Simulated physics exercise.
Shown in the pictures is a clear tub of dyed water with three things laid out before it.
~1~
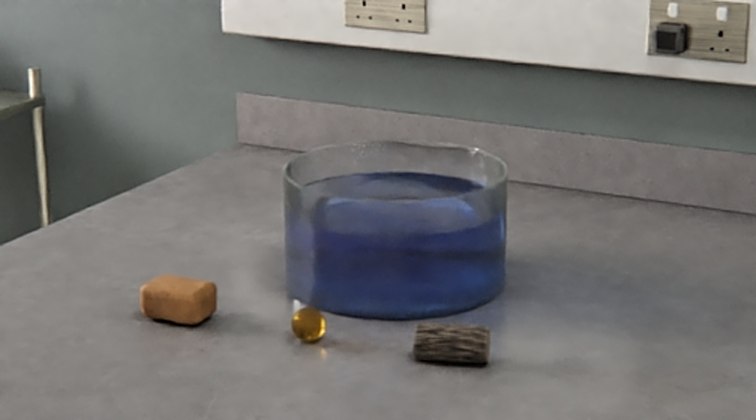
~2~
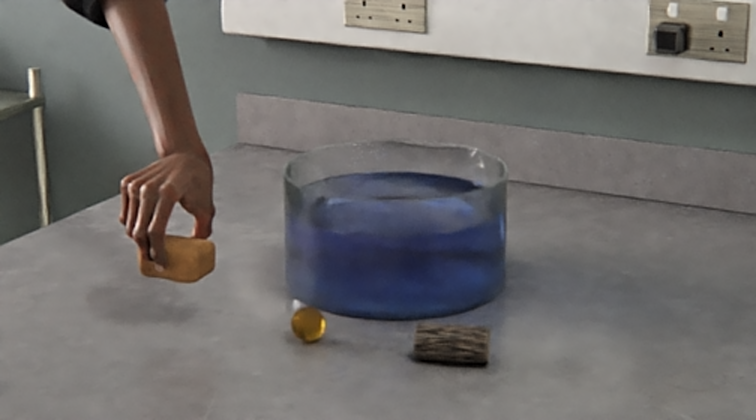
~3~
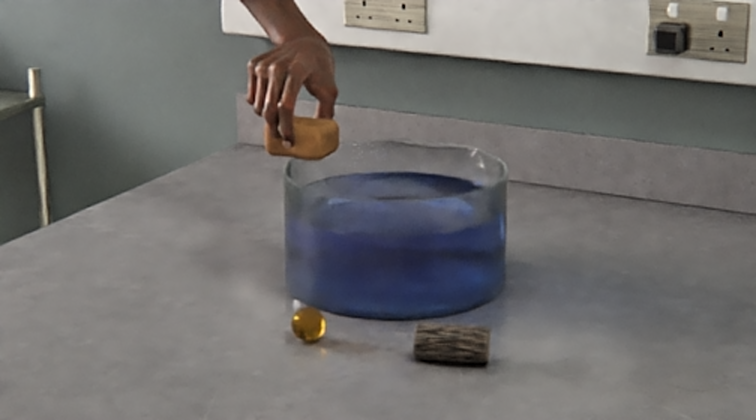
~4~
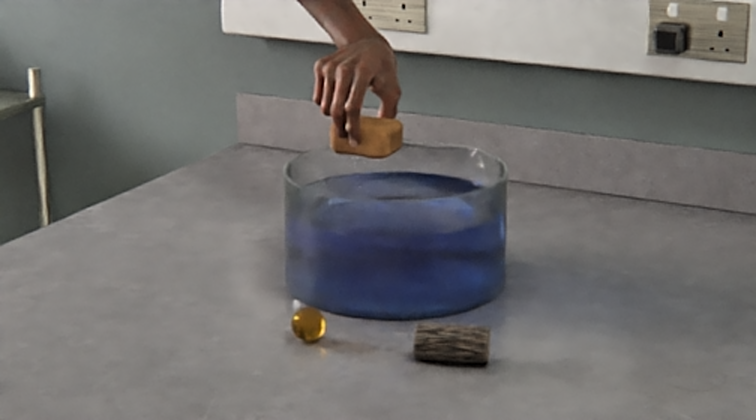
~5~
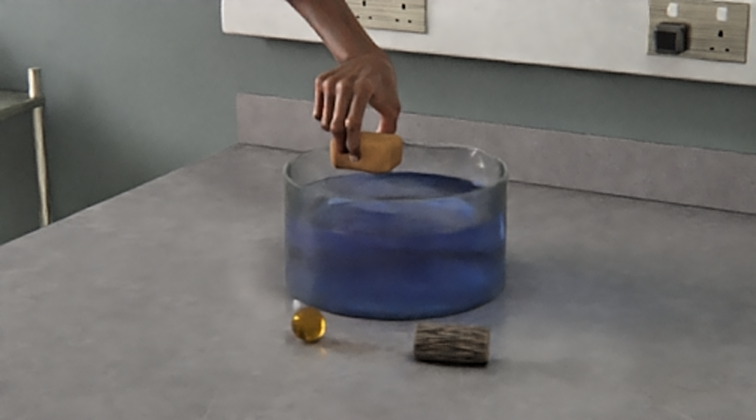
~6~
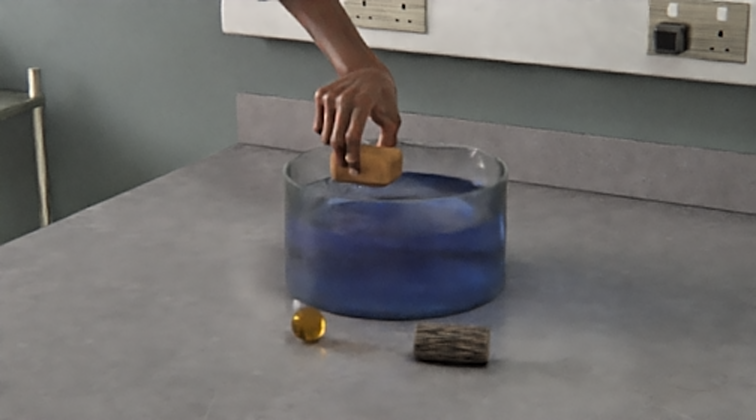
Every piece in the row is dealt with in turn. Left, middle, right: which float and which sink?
Going from the left, the first one keeps afloat, the next one heads down, and the last one keeps afloat.
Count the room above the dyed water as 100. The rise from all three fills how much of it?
Share used: Roughly 6 percent.
Next, the bread roll rides on the surface.
After that, the glass marble sinks.
Finally, the piece of branch rides on the surface; afloat, bread roll and piece of branch.
